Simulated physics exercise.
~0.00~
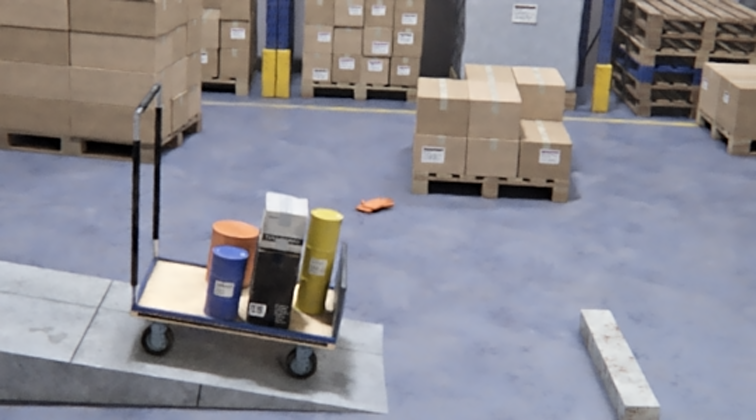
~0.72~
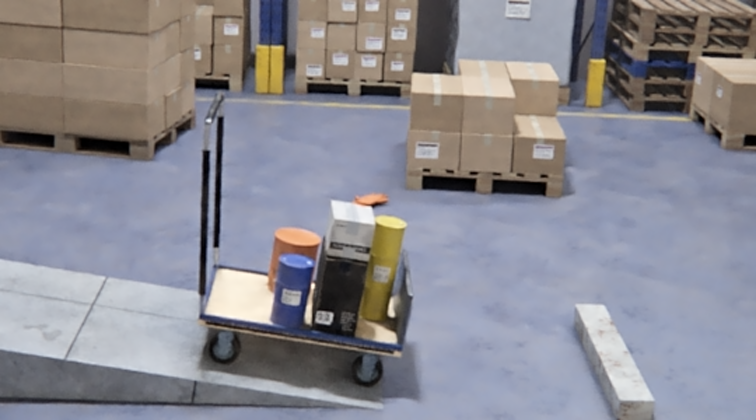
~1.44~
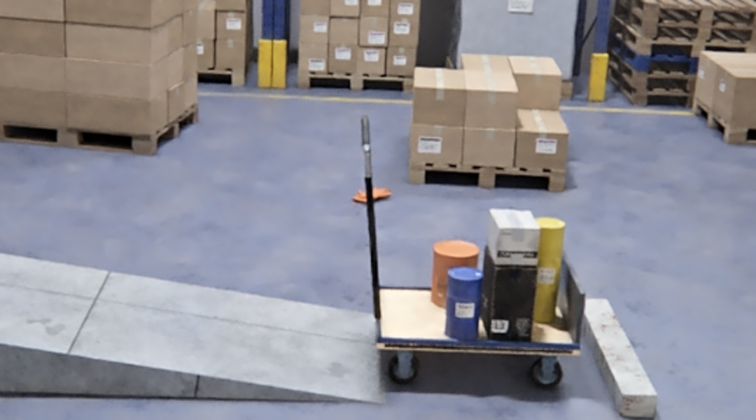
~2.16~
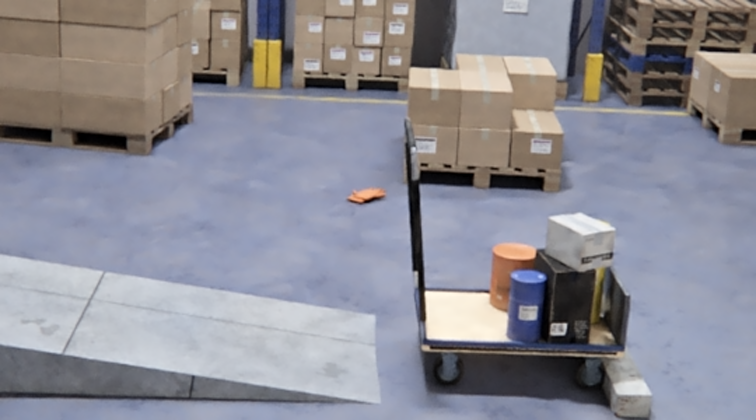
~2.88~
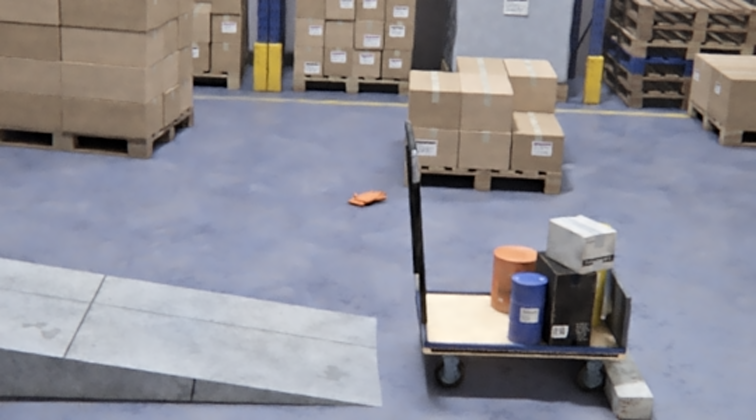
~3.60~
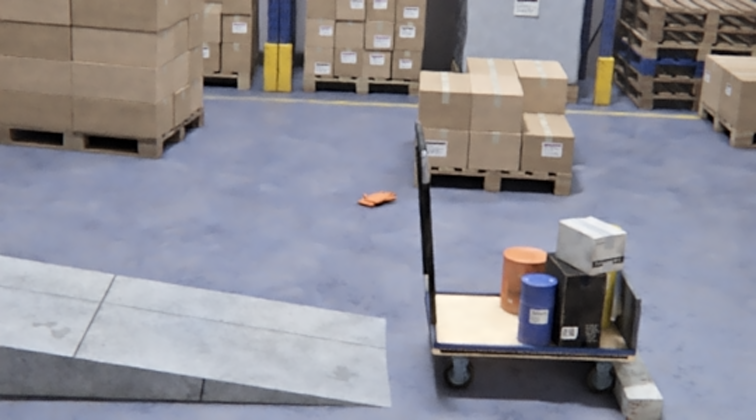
Loaded trolley rolling right down a ramp and across a warehouse floor, stopping at a kerb with its load still aboard.
